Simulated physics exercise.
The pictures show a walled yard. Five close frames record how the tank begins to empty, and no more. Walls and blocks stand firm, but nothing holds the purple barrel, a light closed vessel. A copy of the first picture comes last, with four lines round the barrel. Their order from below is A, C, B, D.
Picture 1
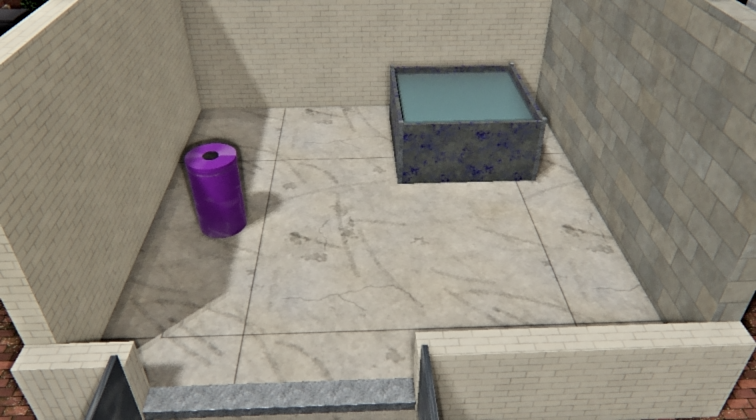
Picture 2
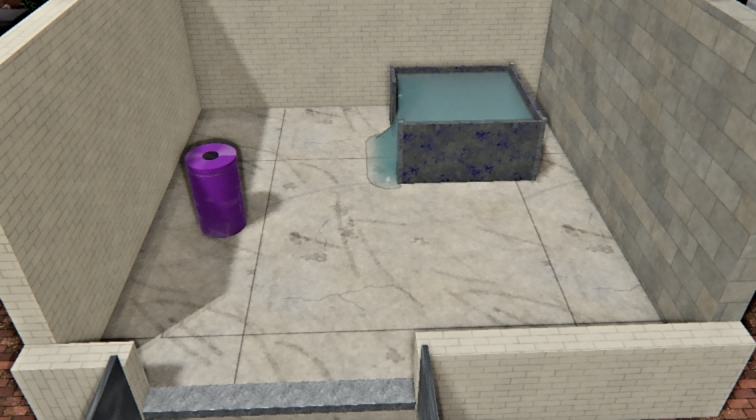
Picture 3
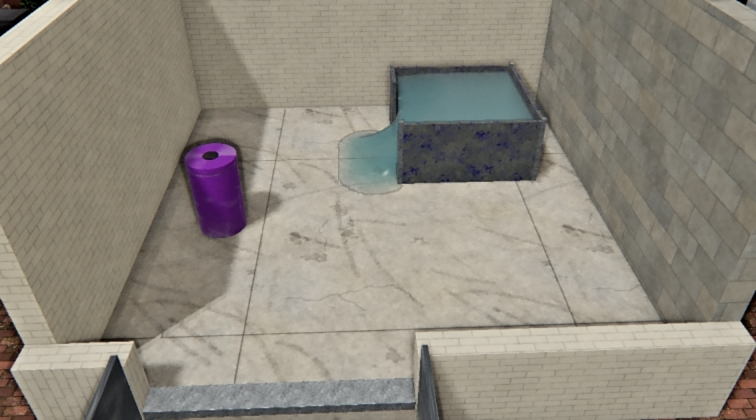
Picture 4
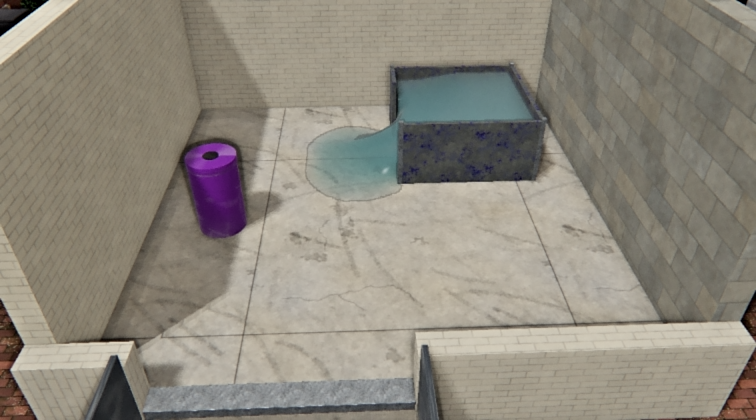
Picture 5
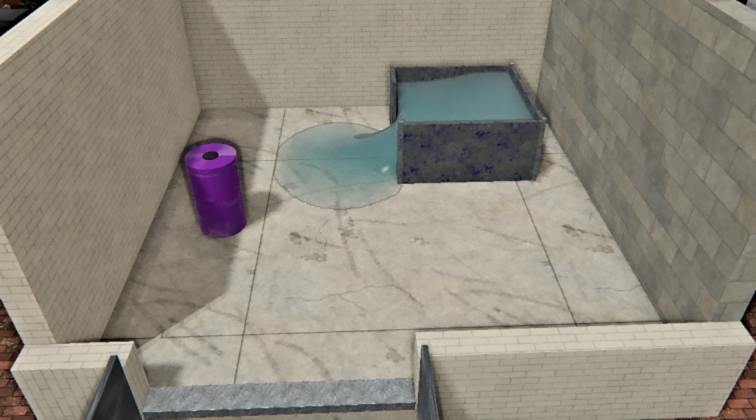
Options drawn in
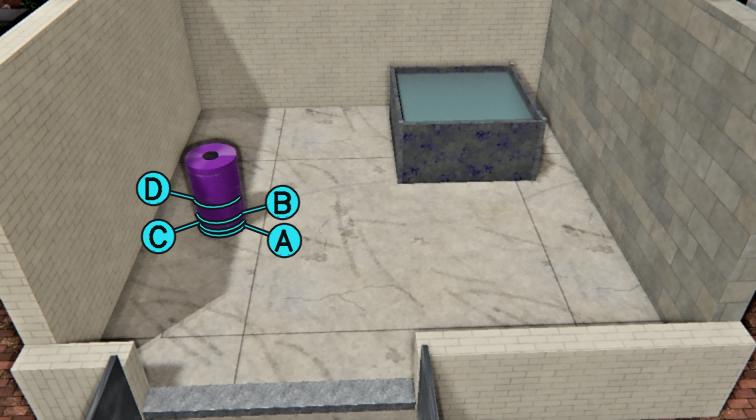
The clip shows a walled yard with a purple barrel on the left and a full, dark-sided tank at the back right. Water pours from the tank's left side and spreads leftward across the pale floor in a widening puddle.
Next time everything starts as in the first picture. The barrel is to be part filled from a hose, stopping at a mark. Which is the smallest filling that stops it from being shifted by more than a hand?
D.
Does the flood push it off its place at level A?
Yes.
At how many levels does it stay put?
One.
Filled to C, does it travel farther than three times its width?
Yes.
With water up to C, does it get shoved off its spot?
Yes.
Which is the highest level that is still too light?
That is level B.
On the marked copy, A at (219, 235); B at (217, 223); C at (218, 231); D at (213, 207); from the bottom up A, C, B, D.
Choosing A, it is washed out through the gate.
Choosing B, it is pushed about its own width away.
Choosing C, it is washed out through the gate.
Choosing D, it does not move.
